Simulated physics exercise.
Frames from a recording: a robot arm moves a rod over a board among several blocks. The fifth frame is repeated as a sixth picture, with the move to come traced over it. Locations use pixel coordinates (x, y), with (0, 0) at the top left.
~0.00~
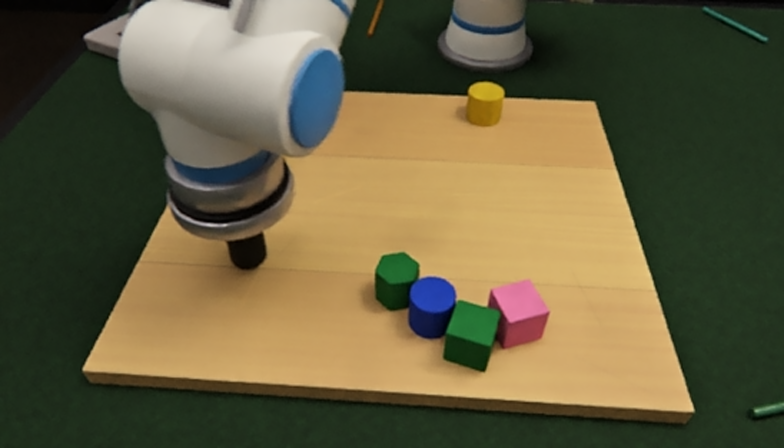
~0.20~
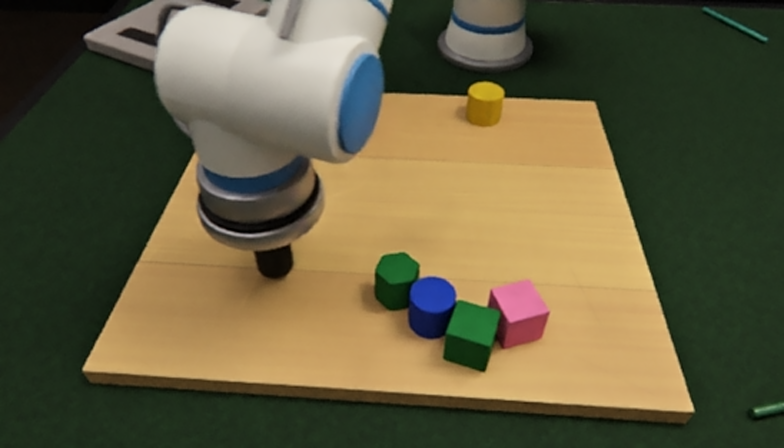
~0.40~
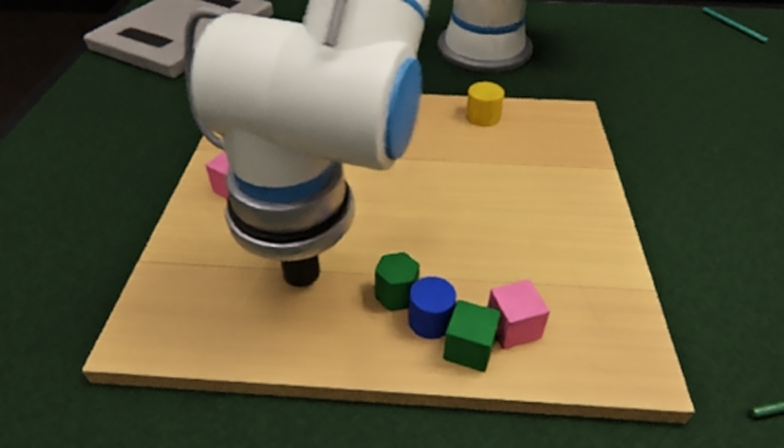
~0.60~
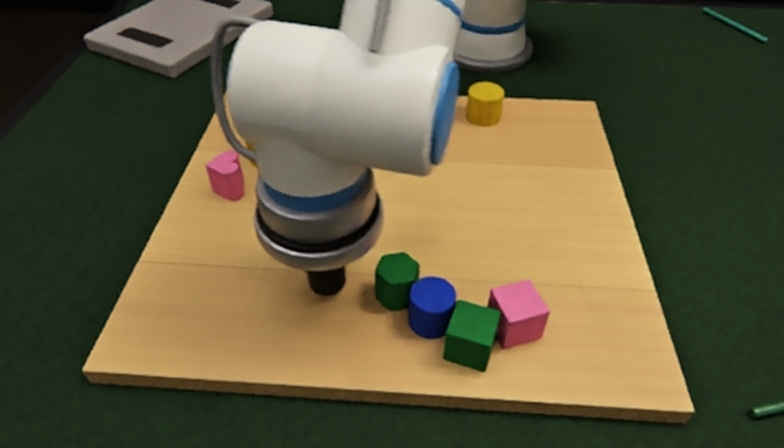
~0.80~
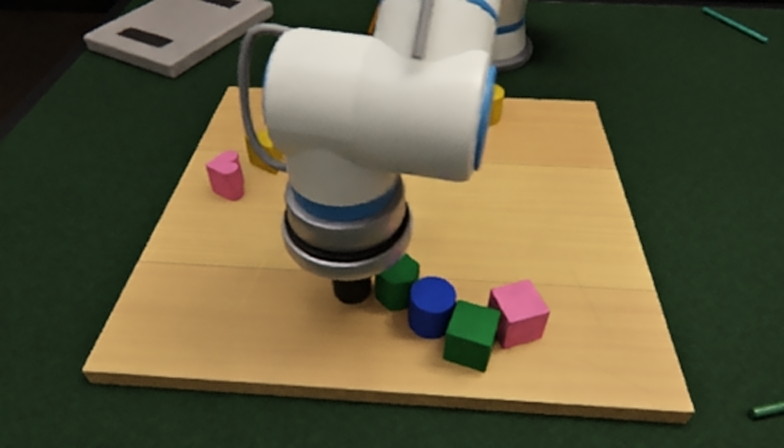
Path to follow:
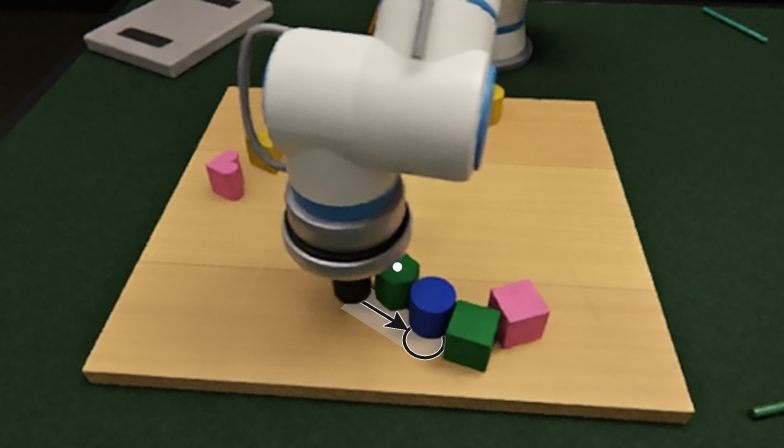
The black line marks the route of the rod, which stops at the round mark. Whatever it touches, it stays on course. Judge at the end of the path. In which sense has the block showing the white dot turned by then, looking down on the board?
I'd predict that, seen from above, the block showing the white dot rotates counter-clockwise.
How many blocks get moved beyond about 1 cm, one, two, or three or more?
The number is three or more.
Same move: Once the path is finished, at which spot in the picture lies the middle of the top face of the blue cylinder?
The top centre is at (462, 294).
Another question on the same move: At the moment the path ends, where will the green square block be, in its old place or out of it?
It gets moved.
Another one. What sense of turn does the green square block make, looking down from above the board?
Viewed from above, clockwise.
Drawn move, in a line from (353, 296) to (424, 340); the dot is on the green six-sided block.
Halfway along, rod at (389, 312); green six-sided block at (413, 263), turned 50° anticlockwise; blue cylinder at (438, 294).
At the end, rod at (425, 334); green six-sided block at (413, 263), turned 50° anticlockwise; blue cylinder at (462, 294); green square block at (490, 327), turned 40° clockwise; pink square block still.
